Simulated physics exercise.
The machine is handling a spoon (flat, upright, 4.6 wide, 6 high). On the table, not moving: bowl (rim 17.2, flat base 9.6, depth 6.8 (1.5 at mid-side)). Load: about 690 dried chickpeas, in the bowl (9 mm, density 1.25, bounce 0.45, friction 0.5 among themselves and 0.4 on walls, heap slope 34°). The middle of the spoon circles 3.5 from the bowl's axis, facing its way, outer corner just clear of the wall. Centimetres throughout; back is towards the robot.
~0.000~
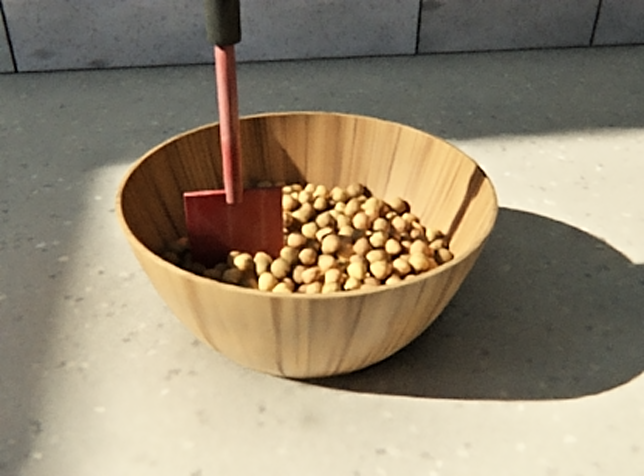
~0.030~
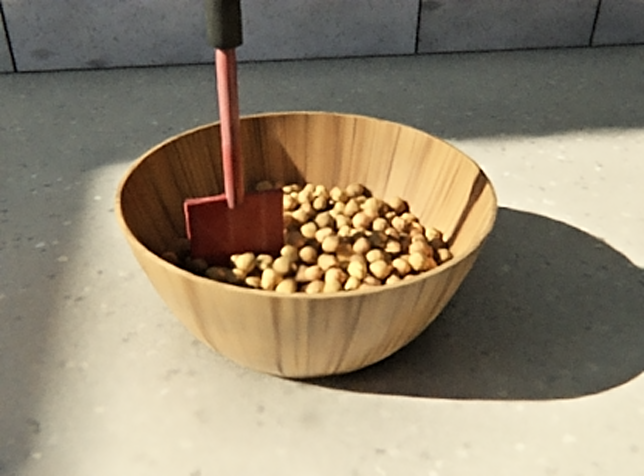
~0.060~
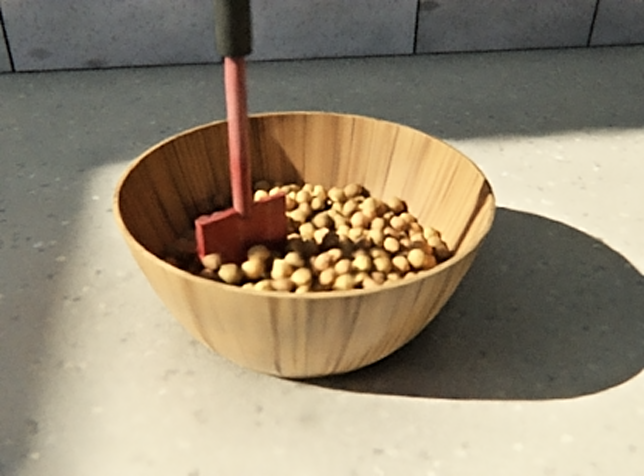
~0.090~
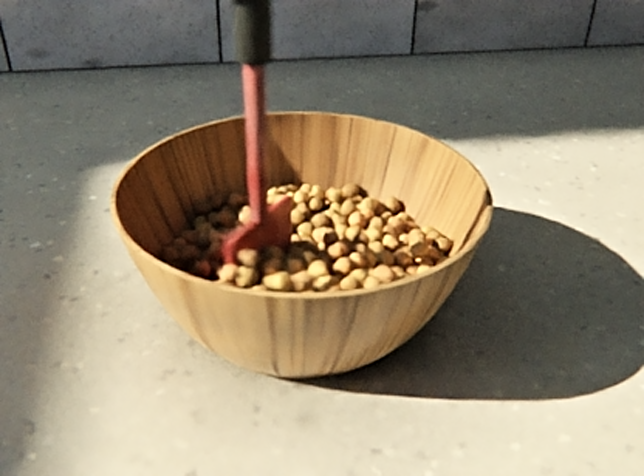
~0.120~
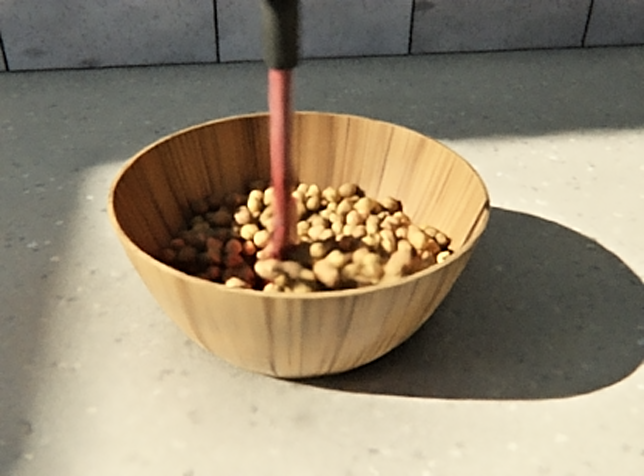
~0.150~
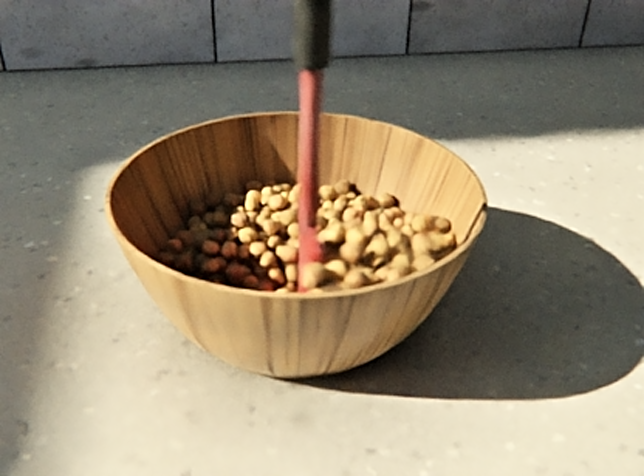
In this clip, a red utensil with a dark handle sweeps from the left toward the near middle of a wooden bowl, its flat blade turning edge-on and pushing chickpeas rightward while the bowl stays still on the counter.
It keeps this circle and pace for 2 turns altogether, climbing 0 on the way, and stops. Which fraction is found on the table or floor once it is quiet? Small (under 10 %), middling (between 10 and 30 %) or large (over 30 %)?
Share on the table or floor: Middling (between 10 and 30 %).
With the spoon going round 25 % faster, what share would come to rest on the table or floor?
In that case some 25 per cent.
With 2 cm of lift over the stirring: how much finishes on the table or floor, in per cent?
Some 10 per cent.
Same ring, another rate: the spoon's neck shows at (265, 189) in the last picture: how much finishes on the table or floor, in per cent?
About 0 per cent.
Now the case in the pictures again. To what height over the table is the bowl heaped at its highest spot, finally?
Some 7.0 cm.
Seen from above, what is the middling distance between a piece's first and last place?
Some 9 cm.
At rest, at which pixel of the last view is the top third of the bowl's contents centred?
At about (221, 290).
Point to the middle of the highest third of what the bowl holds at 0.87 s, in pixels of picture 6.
Near (325, 164).
By 0.51 s, 336° round, highest piece 9 above the table; 650 in the bowl, 30 on the table or floor, 12 in flight or on the tool.
By 0.87 s, 223° round, highest piece 9 above the table; 613 in the bowl, 73 on the table or floor, 6 in flight or on the tool.
By 1.25 s, 0° round, highest piece 7 above the table; 580 in the bowl, 112 on the table or floor.
By 1.95 s, 0° round, highest piece 7 above the table; 580 in the bowl, 112 on the table or floor.
Final count, 580 in the bowl, 112 on the table or floor. That is 16 % on the table or floor.
